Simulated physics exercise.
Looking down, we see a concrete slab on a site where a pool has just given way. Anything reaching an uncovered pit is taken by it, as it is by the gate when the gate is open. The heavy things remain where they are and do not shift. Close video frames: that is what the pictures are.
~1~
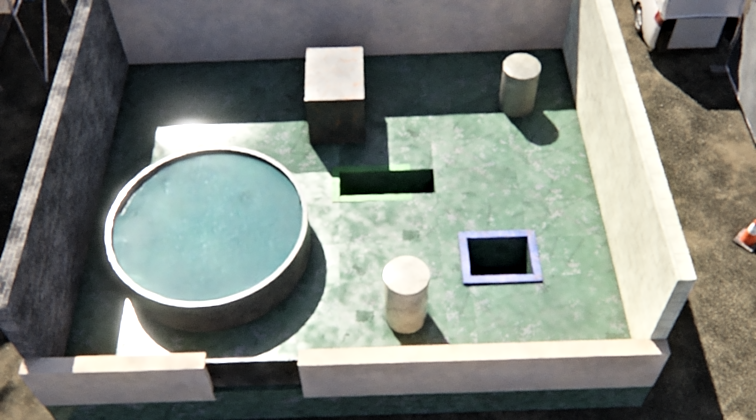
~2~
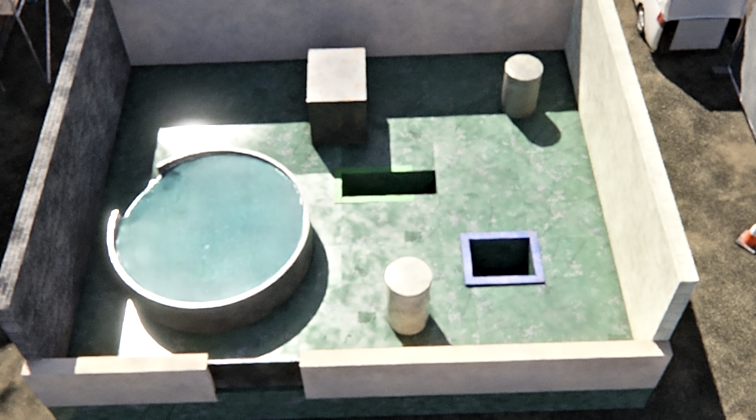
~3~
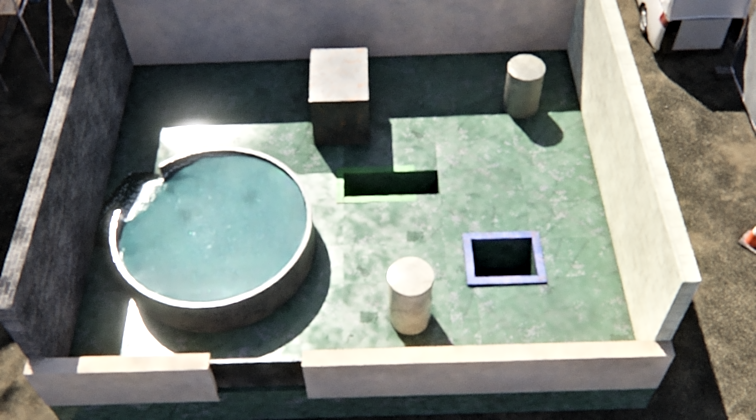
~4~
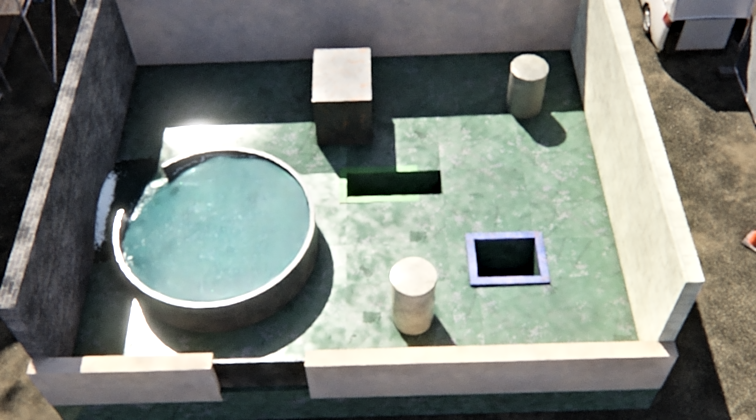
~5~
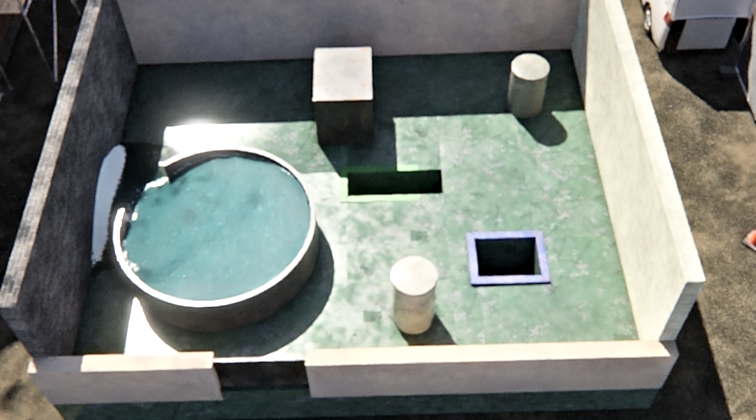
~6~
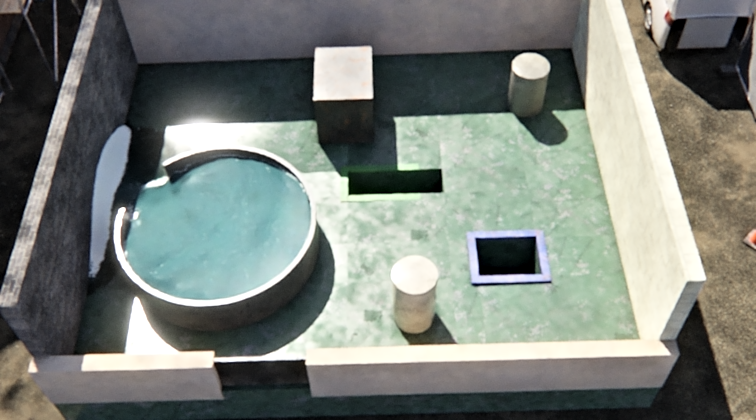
A walled concrete yard with a green, stained floor is seen from high above, the view shifting very slightly. A round pool of blue-green water stands at left, with a grey block behind, two pale cylinders, a dark slot and a blue-framed square opening to its right. The pool's upper-left rim opens, white water bursts out leftward and spreads up against the left wall, and ripples cross the pool.
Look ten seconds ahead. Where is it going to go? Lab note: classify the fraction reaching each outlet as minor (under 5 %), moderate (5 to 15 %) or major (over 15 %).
Fractions by outlet: Gate minor; blue pit minor; green pit minor.
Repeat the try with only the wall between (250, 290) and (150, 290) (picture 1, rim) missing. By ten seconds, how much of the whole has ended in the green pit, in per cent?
The green pit gets 8 per cent.
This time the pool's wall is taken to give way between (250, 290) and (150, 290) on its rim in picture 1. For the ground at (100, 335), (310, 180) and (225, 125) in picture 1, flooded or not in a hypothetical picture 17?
Result, in sequence: Inundated; untouched by the flood; untouched by the flood.
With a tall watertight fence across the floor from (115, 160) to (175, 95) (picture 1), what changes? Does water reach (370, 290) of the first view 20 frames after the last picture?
As far as I can tell, it ends up left untouched.
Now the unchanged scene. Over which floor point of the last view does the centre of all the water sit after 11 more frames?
I'd put it at around (198, 222).
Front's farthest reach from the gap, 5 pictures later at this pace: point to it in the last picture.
Farthest reach: (138, 70).
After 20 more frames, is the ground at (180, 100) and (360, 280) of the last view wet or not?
Submerged, then high and dry.
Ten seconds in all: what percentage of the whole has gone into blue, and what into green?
First 0 %, then 2 %.
A moment on, water covers 15 % of the floor; the gate 0 %, the blue pit 0 %, the green pit 0 %.
Next, water covers 20 % of the floor; the gate 0 %, the blue pit 0 %, the green pit 0 %.
Then, water covers 35 % of the floor; the gate 0 %, the blue pit 0 %, the green pit 0 %.
Later, water covers 70 % of the floor; the gate 0 %, the blue pit 0 %, the green pit 0 %.
In the end, water covers 95 % of the floor; the gate 0 %, the blue pit 1 %, the green pit 2 %.
